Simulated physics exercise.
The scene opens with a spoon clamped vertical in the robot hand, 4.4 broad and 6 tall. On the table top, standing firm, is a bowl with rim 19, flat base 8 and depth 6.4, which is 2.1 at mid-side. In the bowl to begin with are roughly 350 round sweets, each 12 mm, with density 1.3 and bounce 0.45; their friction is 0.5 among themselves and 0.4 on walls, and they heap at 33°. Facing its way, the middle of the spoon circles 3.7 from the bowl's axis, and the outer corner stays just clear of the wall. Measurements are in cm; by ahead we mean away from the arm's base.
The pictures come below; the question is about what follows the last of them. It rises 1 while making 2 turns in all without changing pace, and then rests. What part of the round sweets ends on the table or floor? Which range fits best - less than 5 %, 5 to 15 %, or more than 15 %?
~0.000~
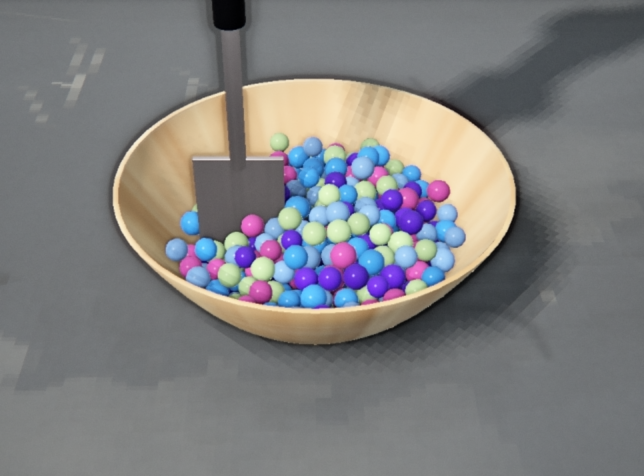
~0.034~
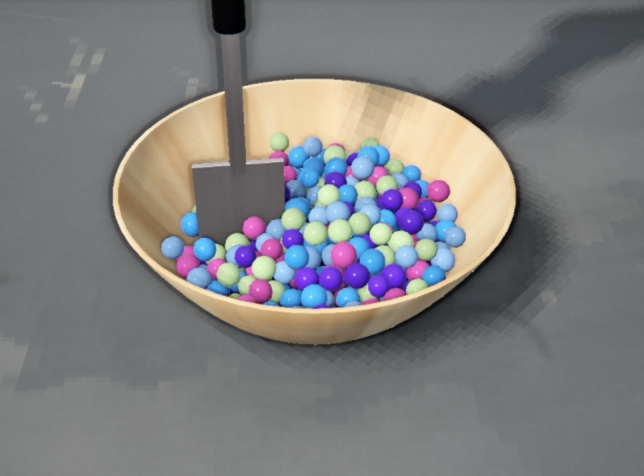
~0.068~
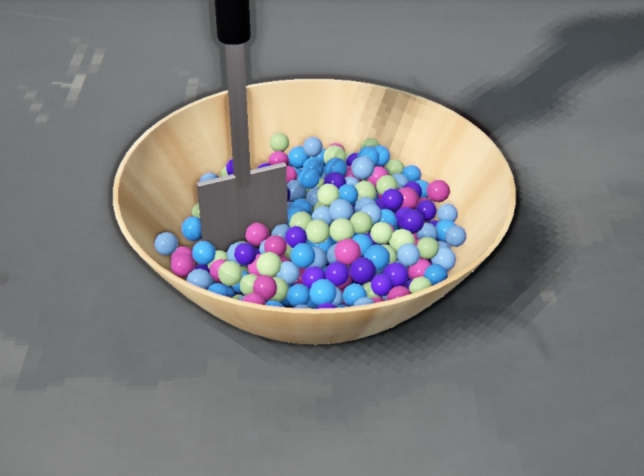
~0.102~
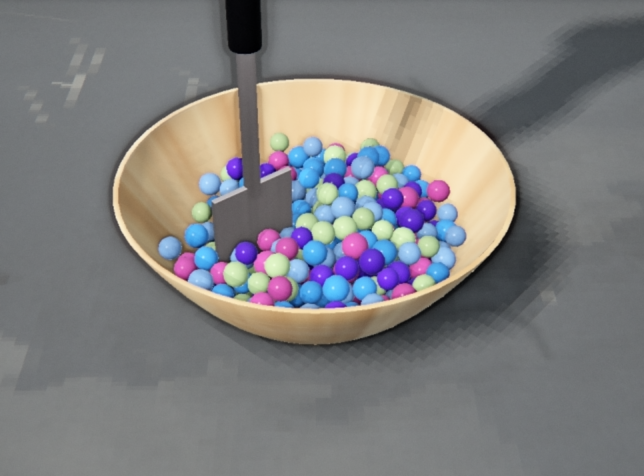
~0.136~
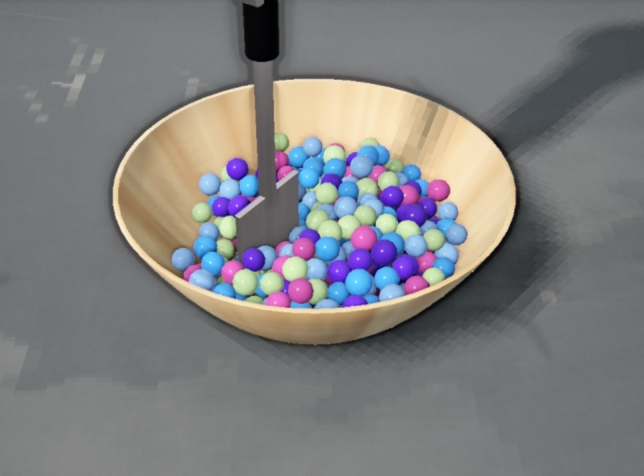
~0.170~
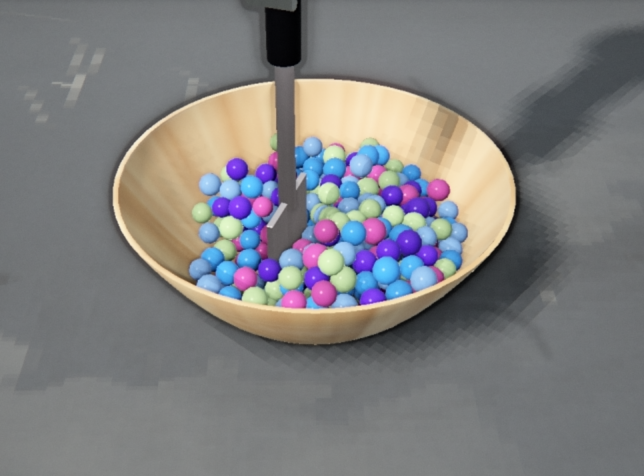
The range that fits is 5 to 15 %.
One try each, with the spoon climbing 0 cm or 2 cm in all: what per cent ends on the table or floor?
Around 10 percent, then 5 percent.
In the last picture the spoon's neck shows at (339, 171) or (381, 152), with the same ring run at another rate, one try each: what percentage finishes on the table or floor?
It comes to close to 25 per cent and close to 45 per cent.
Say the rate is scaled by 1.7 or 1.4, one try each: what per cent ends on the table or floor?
30 % and 20 %.
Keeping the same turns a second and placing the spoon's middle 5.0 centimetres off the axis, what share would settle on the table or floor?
Near 15 percent.
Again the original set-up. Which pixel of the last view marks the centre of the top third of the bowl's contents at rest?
It is centred around (238, 237).
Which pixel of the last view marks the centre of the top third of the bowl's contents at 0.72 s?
The upper third is centred close to (204, 187).
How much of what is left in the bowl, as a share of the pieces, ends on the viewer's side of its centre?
About 55 per cent.
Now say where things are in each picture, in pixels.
The first frame shows spoon neck at (236, 131), 0° round; upper third of the load around (336, 217), from x 175 to 455, top at y 145; 352 in the bowl.
The second frame shows spoon neck at (236, 136), 7° round; upper third of the load around (333, 220), from x 175 to 455, top at y 145.
The third frame shows spoon neck at (241, 147), 22° round; upper third of the load around (323, 233), from x 165 to 455, top at y 145.
The fourth frame shows spoon neck at (251, 157), 38° round; upper third of the load around (325, 239), from x 170 to 455, top at y 145.
The fifth frame shows spoon neck at (267, 166), 54° round; upper third of the load around (335, 240), from x 185 to 455, top at y 145.
The sixth frame shows spoon neck at (287, 171), 70° round; upper third of the load around (350, 243), from x 200 to 455, top at y 145; 352 in the bowl.
By 0.72 s, 326° round, highest piece 8 above the table; 337 in the bowl, 11 on the table or floor, 4 in flight or on the tool.
By 1.26 s, 223° round, highest piece 8 above the table; 324 in the bowl, 28 on the table or floor.
By 1.74 s, 0° round, highest piece 7 above the table; 321 in the bowl, 31 on the table or floor.
By 2.44 s, 0° round, highest piece 7 above the table; 321 in the bowl, 31 on the table or floor.
Final count, 321 in the bowl, 31 on the table or floor. That is 9 % on the table or floor.
